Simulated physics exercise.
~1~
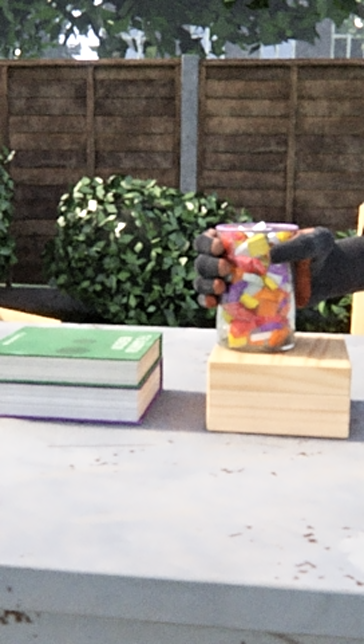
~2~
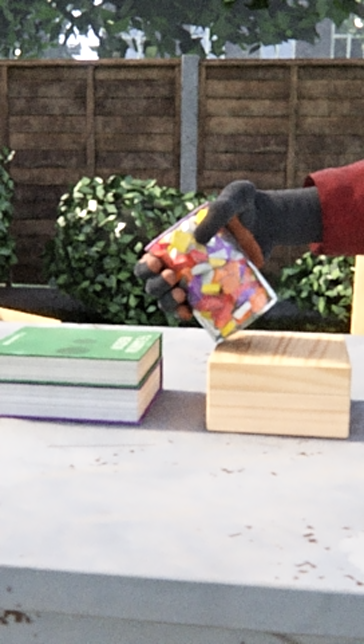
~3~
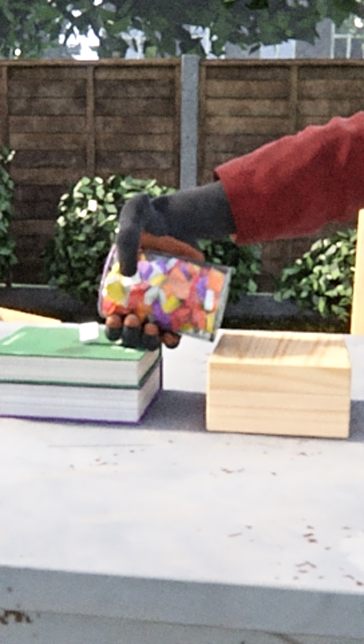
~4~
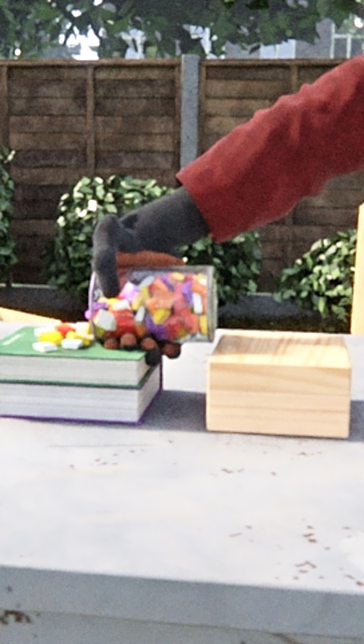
A clear glass of brightly coloured pieces stands upright on a pale wooden block at the right of a light outdoor table, seen from the front with a hedge and wooden fence behind. A dark-gloved hand grips it, with a stack of books topped by a green cover at the left. The hand lifts the glass off the block and tilts it leftward, and the red sleeve comes into view. It carries the glass towards the books, turning it onto its side. Finally the glass lies sideways at the books' edge, still held, with a few pieces spilled onto the green cover and most still inside.
